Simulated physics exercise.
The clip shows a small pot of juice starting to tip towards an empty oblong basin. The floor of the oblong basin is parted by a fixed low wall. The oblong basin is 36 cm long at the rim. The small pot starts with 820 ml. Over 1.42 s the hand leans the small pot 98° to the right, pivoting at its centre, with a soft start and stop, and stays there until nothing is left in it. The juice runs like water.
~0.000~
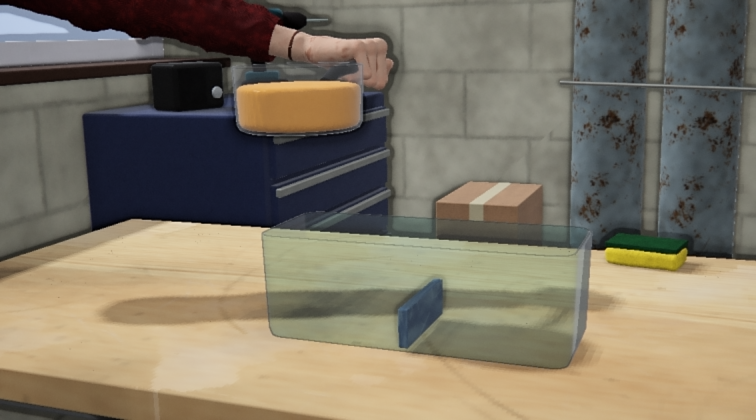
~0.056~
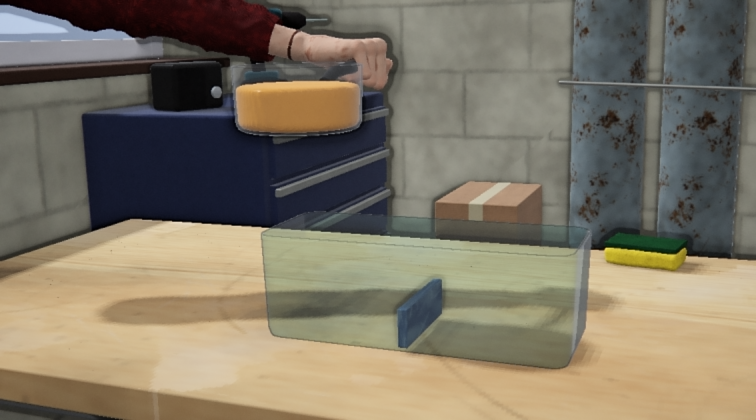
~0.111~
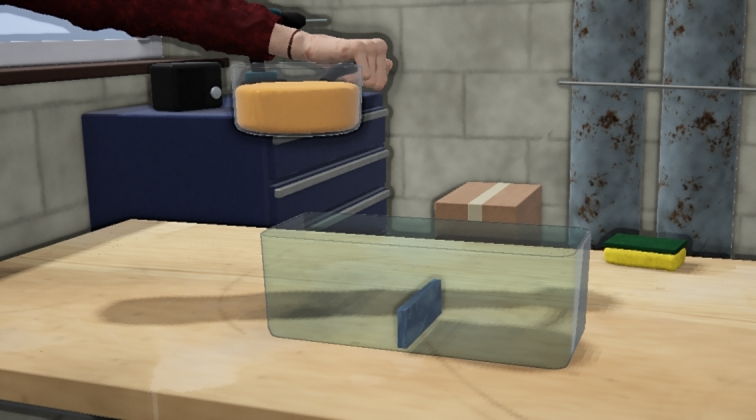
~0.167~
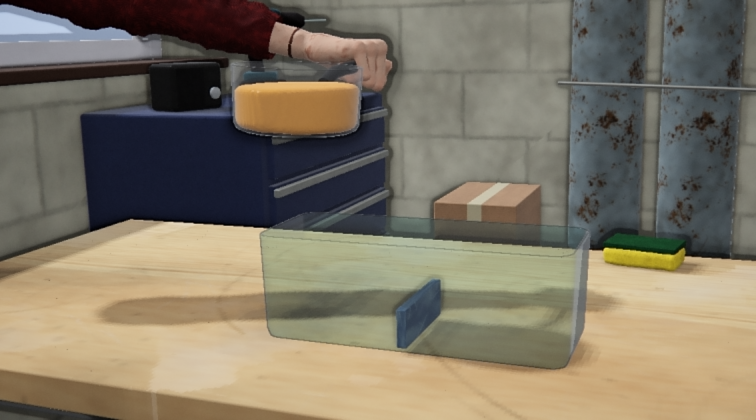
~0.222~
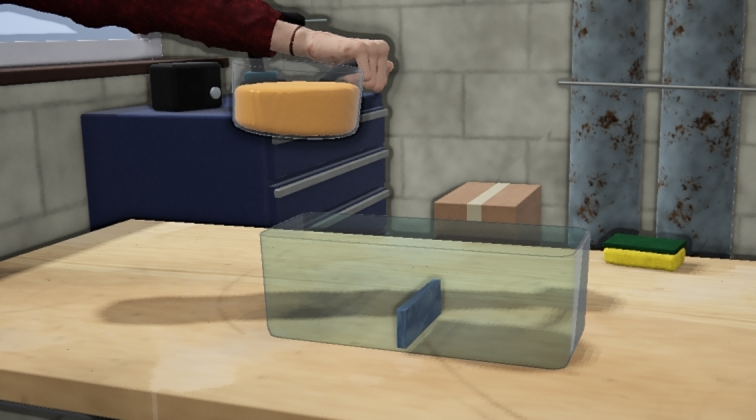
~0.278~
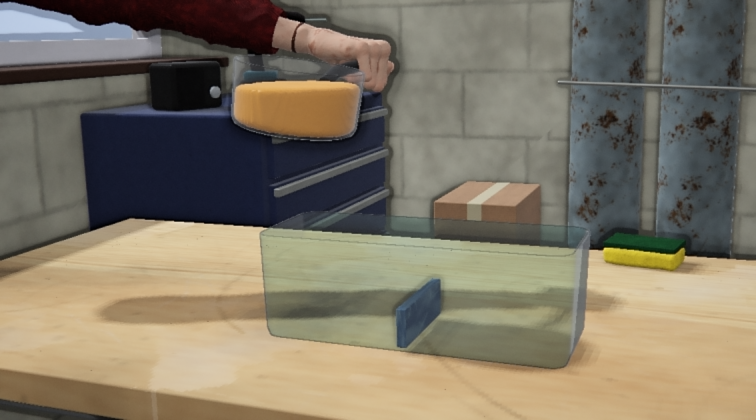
A hand in a dark red sleeve holds a small clear pot of orange juice at the upper left, above a wooden workbench seen from the front and slightly above. Below it stands an empty, see-through oblong basin with a small blue wall inside, with a cardboard box, a green-and-yellow sponge and blue drawers behind. The hand leans the pot slightly to the right, while the camera stays still.
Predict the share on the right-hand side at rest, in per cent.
The far part has some 46 per cent.
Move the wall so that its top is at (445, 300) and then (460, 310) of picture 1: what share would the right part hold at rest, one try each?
First 10, then 10 per cent.
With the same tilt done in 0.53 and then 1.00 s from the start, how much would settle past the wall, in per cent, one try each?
First 20, then 40 per cent.
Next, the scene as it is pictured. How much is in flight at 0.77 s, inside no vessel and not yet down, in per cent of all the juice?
Some 24 per cent.
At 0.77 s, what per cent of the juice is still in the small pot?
About 72 per cent.
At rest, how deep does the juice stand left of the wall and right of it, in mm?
Left about 20 mm, right about 16 mm.
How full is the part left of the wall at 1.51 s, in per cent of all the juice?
About 50 per cent.
By 0.77 s the tilt is 56° and 72 per cent is still to pour, 4 is left of the wall and 0 right of it.
By 1.13 s the tilt is 88° and 18 per cent is still to pour, 25 is left of the wall and 44 right of it.
By 1.51 s the tilt is 98° and 2 per cent is still to pour, 50 is left of the wall and 45 right of it.
By 1.92 s the tilt is 98° and 0 per cent is still to pour, 54 is left of the wall and 45 right of it.
At rest 54 per cent lies left of the wall, 46 right of it and 1 outside.
